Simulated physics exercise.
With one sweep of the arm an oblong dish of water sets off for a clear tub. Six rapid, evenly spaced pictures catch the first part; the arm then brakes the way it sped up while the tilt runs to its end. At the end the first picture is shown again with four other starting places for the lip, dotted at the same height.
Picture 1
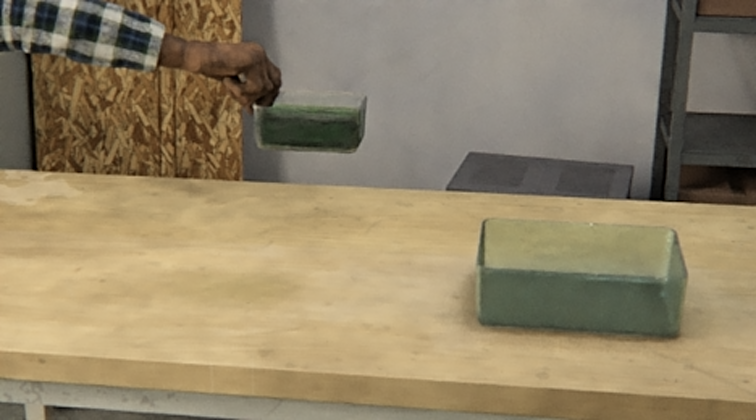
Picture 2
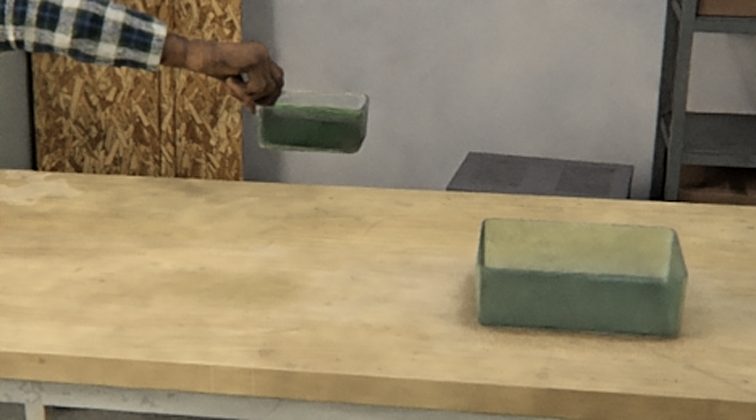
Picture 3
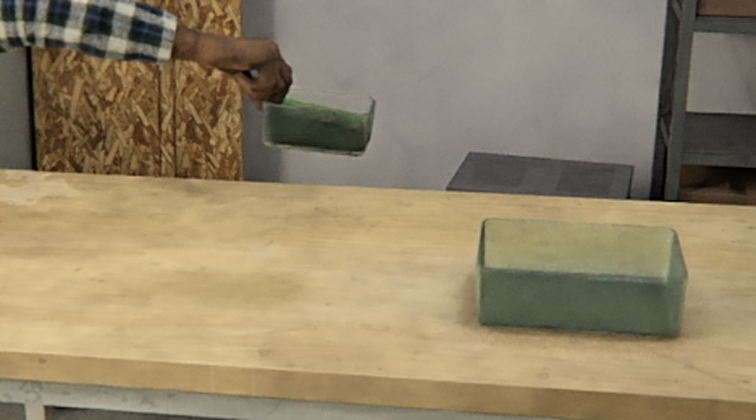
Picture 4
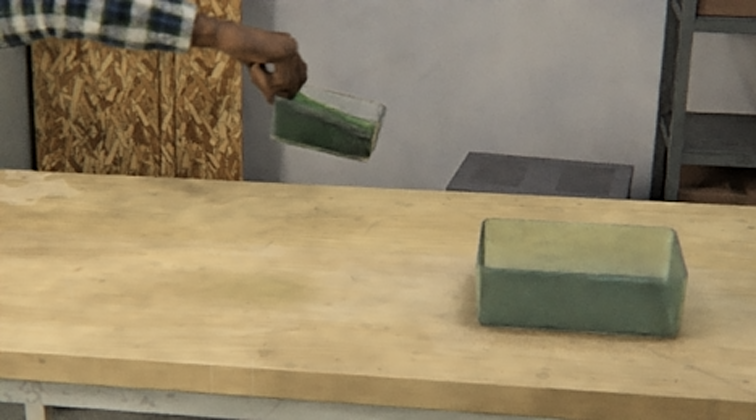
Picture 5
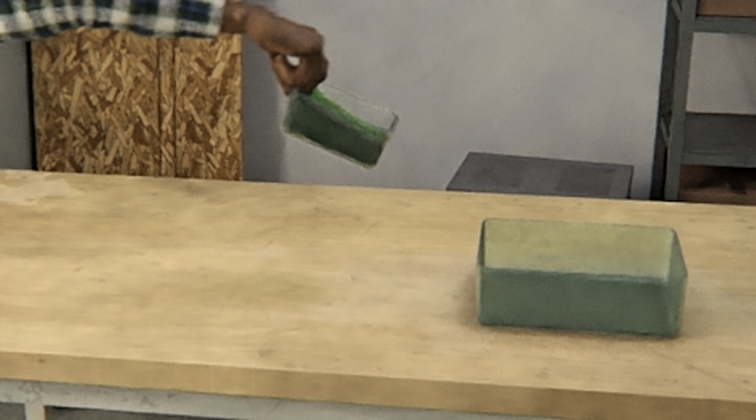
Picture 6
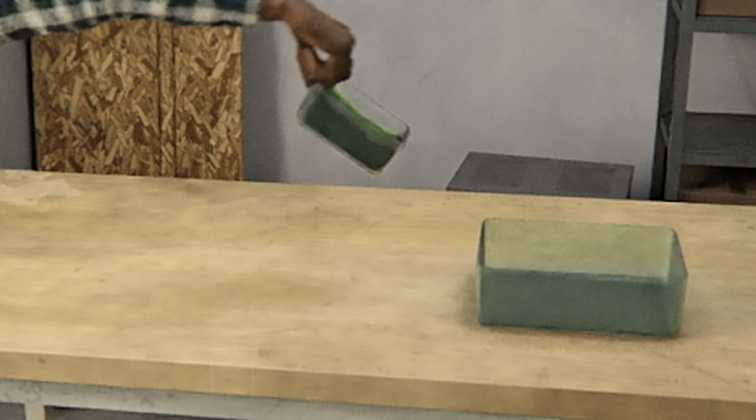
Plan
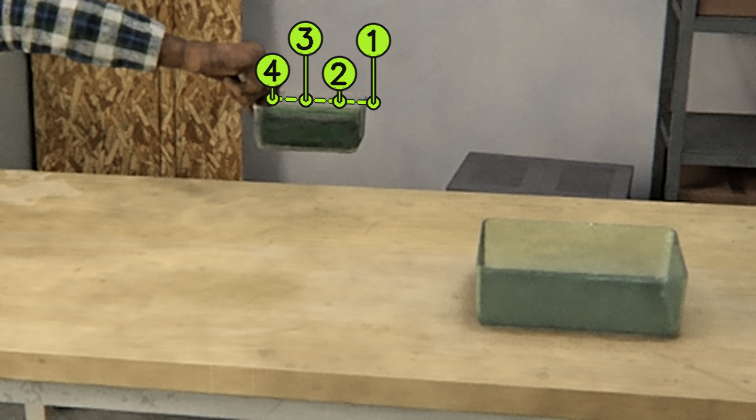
A small oblong dish of green-looking water, held by a hand in a plaid sleeve, moved slightly right above a wooden table and tilted steadily down toward the right, while a larger clear tub sat still.
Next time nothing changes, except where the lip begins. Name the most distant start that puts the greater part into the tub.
The limit is 2.
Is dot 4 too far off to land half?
Yes, that goes wrong.
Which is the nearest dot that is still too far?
That is dot 3.
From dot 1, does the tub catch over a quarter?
Yes.
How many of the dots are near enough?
Two.
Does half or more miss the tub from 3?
Yes.
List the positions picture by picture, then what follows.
Upright, lip at (362, 102); tub from (476, 322) to (679, 335); nothing has left yet.
Upright, lip at (364, 102); nothing has left yet.
Tipped about 4°, lip at (371, 106); nothing has left yet.
Tipped about 12°, lip at (382, 113); nothing has left yet.
Tipped about 22°, lip at (395, 123); nothing has left yet.
Tipped about 34°, lip at (407, 135); nothing has left yet.
On the marked copy, 1 at (373, 102); 2 at (339, 101); 3 at (305, 100); 4 at (272, 98).
For dot 1, about 78 % lands in the tub, 14 % falls short and 7 % goes beside or beyond.
For dot 2, about 73 % lands in the tub, 22 % falls short and 5 % goes beside or beyond.
For dot 3, about 23 % lands in the tub, 72 % falls short and 5 % goes beside or beyond.
For dot 4, about 0 % lands in the tub, 97 % falls short and 3 % goes beside or beyond.
